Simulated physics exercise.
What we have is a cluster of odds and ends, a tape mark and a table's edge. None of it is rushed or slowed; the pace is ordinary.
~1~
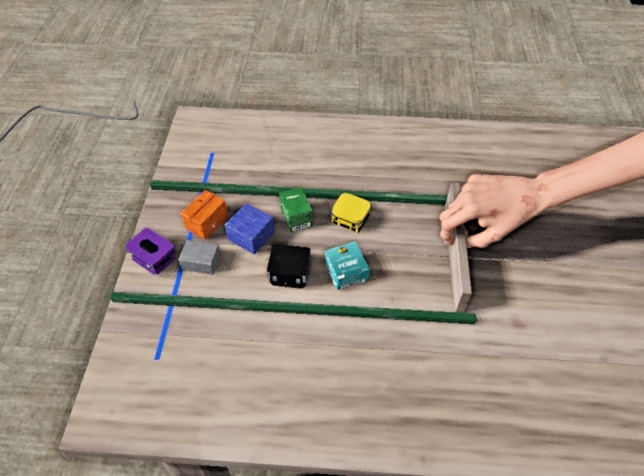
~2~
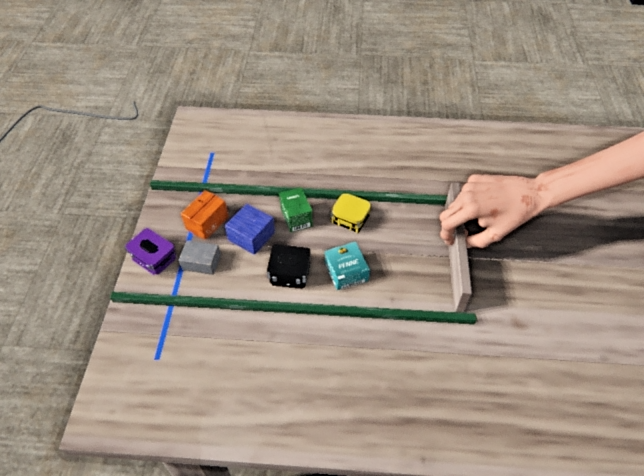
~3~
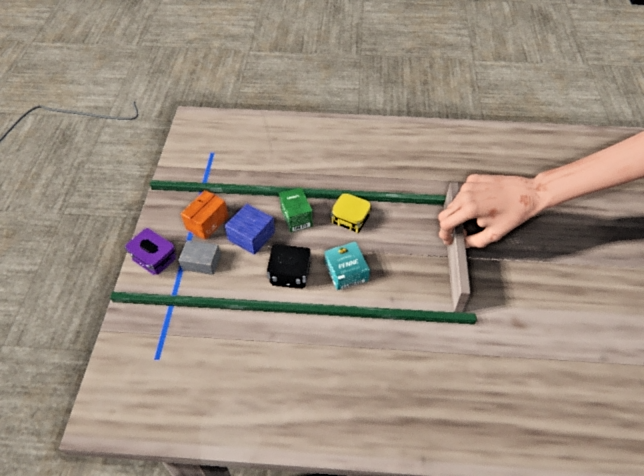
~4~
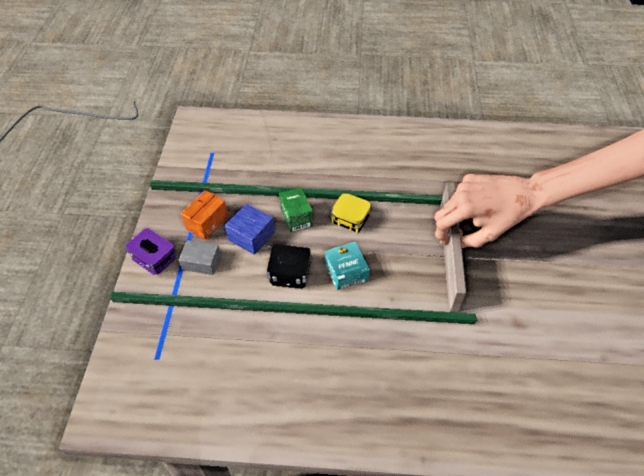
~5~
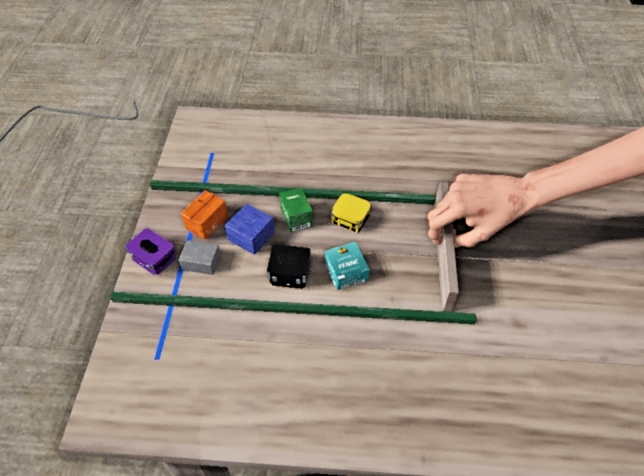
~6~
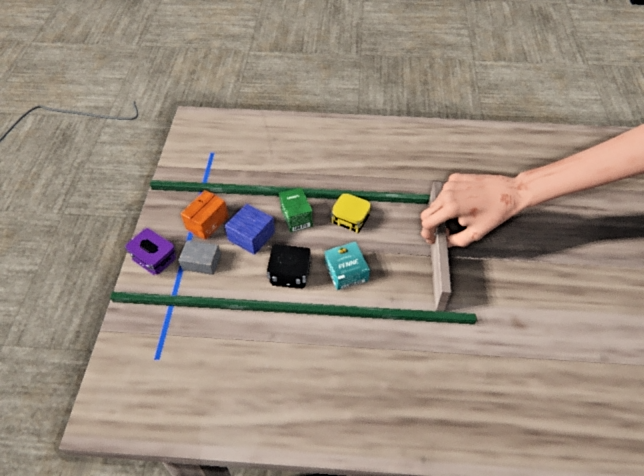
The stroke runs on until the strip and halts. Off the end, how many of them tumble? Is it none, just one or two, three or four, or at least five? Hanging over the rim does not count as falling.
Most likely the drop count will come to three or four.
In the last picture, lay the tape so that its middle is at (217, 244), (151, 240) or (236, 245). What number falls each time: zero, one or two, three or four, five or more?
In order of the three spots, it's 1 or 2, then five or over, then either one or two.
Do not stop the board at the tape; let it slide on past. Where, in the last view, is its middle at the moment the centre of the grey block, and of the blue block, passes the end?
For the grey block, about (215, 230); for the blue block, about (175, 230).
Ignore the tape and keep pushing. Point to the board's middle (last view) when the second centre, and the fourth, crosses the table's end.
Its centre point is roughly (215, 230) and later (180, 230).
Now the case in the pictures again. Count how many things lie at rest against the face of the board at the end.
Number in contact with it: 2.
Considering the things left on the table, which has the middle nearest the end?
It's the black case.
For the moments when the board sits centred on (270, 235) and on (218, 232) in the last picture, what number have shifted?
So 8, and at the other place 8.
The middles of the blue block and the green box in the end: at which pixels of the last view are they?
Blue block: About (144, 225); green box: About (154, 194).
Soon after, none off yet; purple case at rest near (152, 253); orange box at rest near (205, 215); grey block at rest near (200, 258).
At rest, the number that fall off is three or four; fallen, grey block, orange box and purple case.
